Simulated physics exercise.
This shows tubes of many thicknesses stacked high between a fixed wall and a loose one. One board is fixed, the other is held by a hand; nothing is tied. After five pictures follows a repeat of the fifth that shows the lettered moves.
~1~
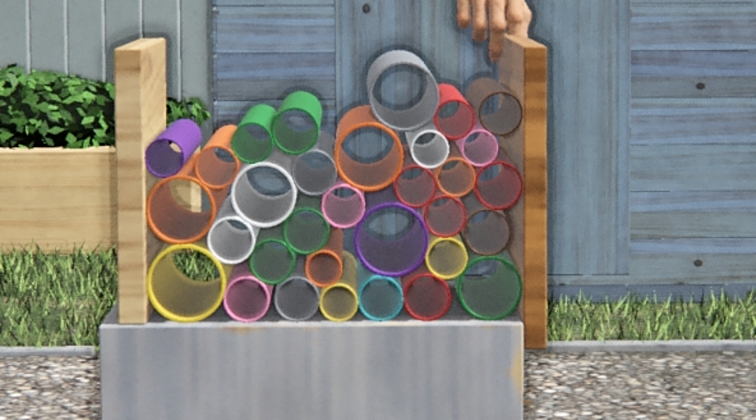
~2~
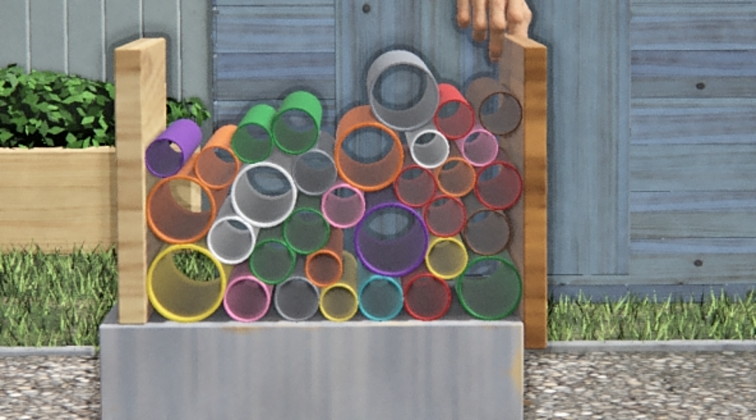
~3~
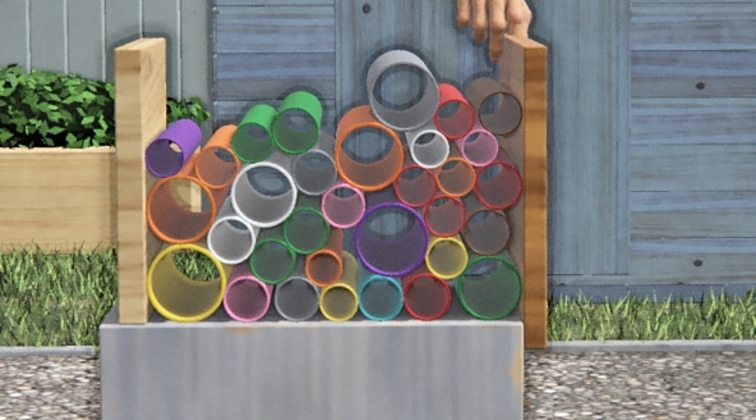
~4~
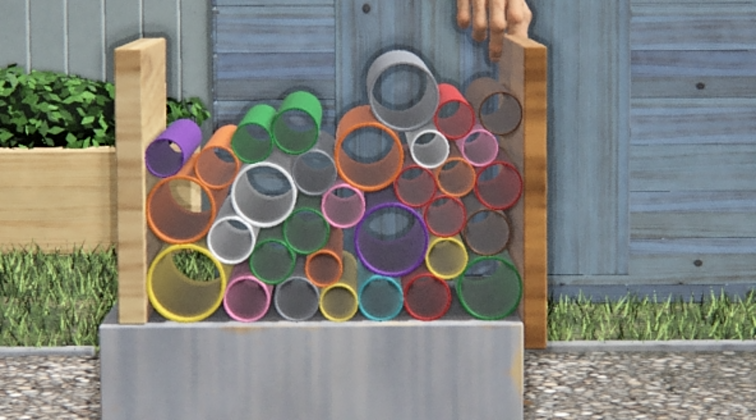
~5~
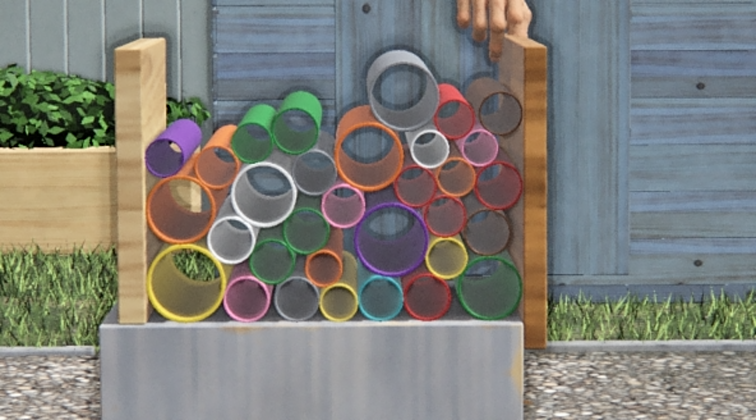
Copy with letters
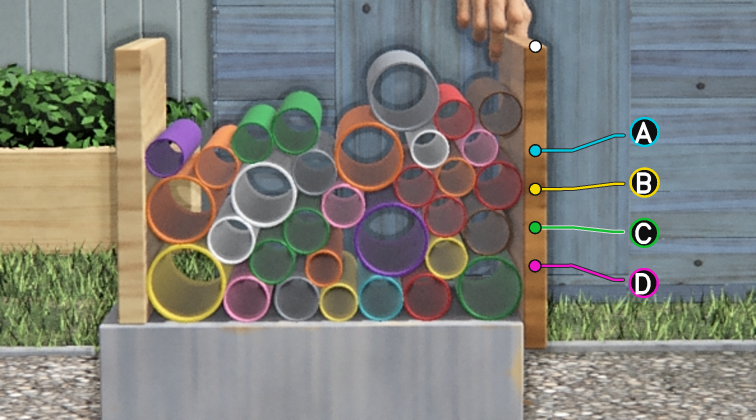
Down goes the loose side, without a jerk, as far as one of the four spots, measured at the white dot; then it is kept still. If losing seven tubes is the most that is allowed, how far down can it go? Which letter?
It can be let down to C.
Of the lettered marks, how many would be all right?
The number is three.
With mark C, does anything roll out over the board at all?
Yes, at C.
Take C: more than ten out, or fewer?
It loses fewer than ten.
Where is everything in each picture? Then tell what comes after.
A red tube (427, 297); a green tube (272, 262); a red tube (499, 186), in the first frame.
A red tube (499, 186); an orange tube (455, 178), in the second frame.
An orange tube (217, 167); a brown tube (501, 114), in the third frame.
Side board (521, 180); a yellow tube (186, 283), in the fourth frame.
A red tube (427, 297); a green tube (272, 262); a red tube (499, 186), in the fifth frame.
On the marked copy, A at (535, 151); B at (535, 189); C at (535, 228); D at (535, 266); the white dot at (535, 46).
Following C. Soon after the start, top of the board (523, 130).
Later, top of the board (523, 224).
In the end, top of the board (523, 227), five out over the board.
As for the rest, A none out over the board; B two out over the board; D more than seven out over the board.
